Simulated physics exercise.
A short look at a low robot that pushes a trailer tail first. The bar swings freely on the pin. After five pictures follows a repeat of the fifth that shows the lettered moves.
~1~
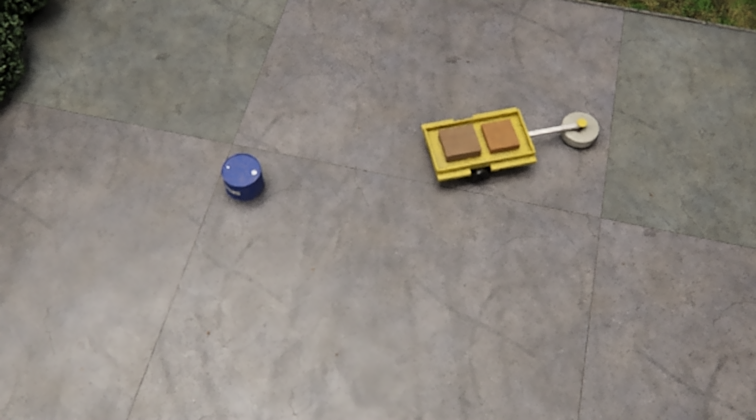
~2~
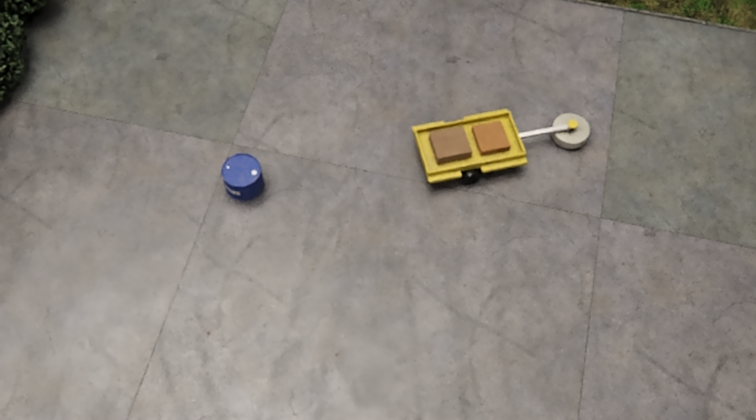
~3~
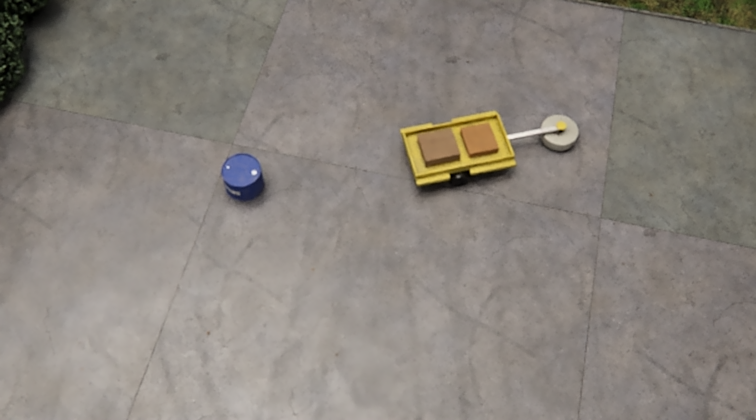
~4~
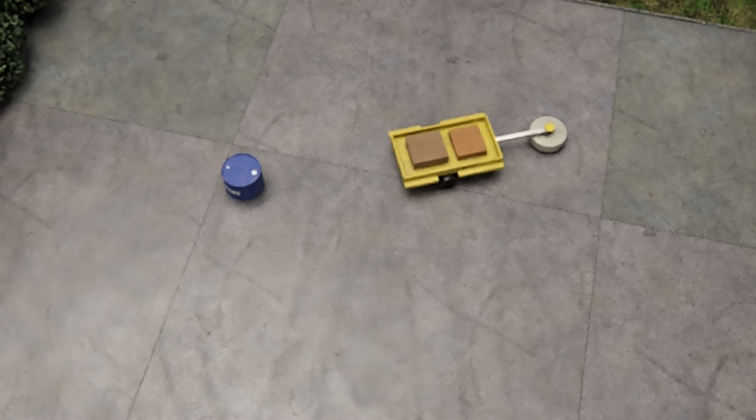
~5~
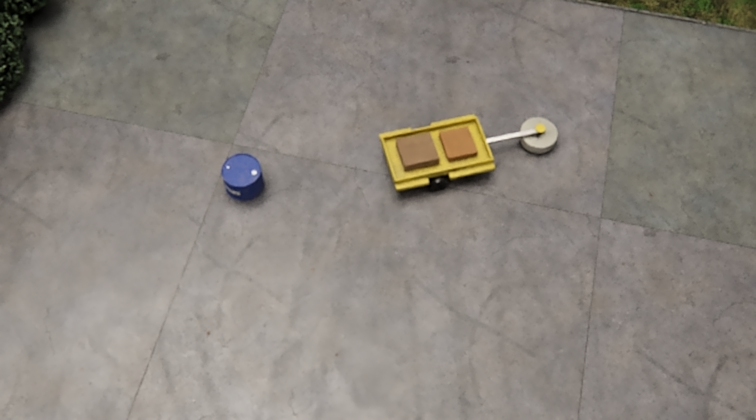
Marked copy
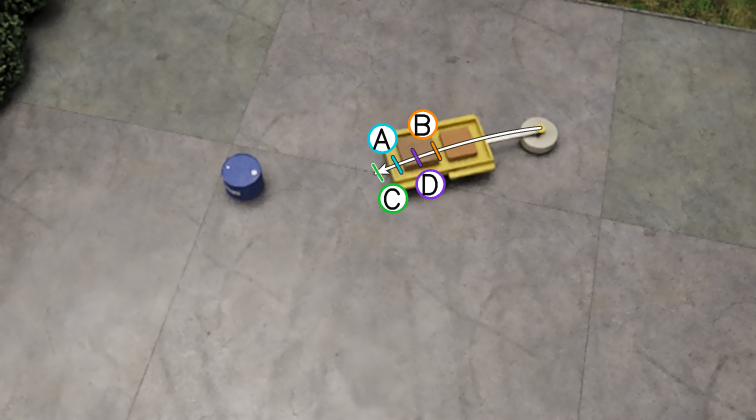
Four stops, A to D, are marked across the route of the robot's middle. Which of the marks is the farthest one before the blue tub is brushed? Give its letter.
The farthest safe stop is B.
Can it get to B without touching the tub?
Yes.
On the marked copy, A at (397, 165); B at (436, 151); C at (378, 172); D at (417, 158); the route from (540, 128) via (454, 146) to (376, 173).
Following B. Soon after the start, robot (503, 139), cart (400, 159).
Later, robot (466, 148), cart (361, 168).
In the end, robot (436, 157), cart (329, 176); nothing has been touched.
As for the rest, A is too far, the tub has been hit; C is too far, the tub has been hit; D is too far, the tub has been hit.
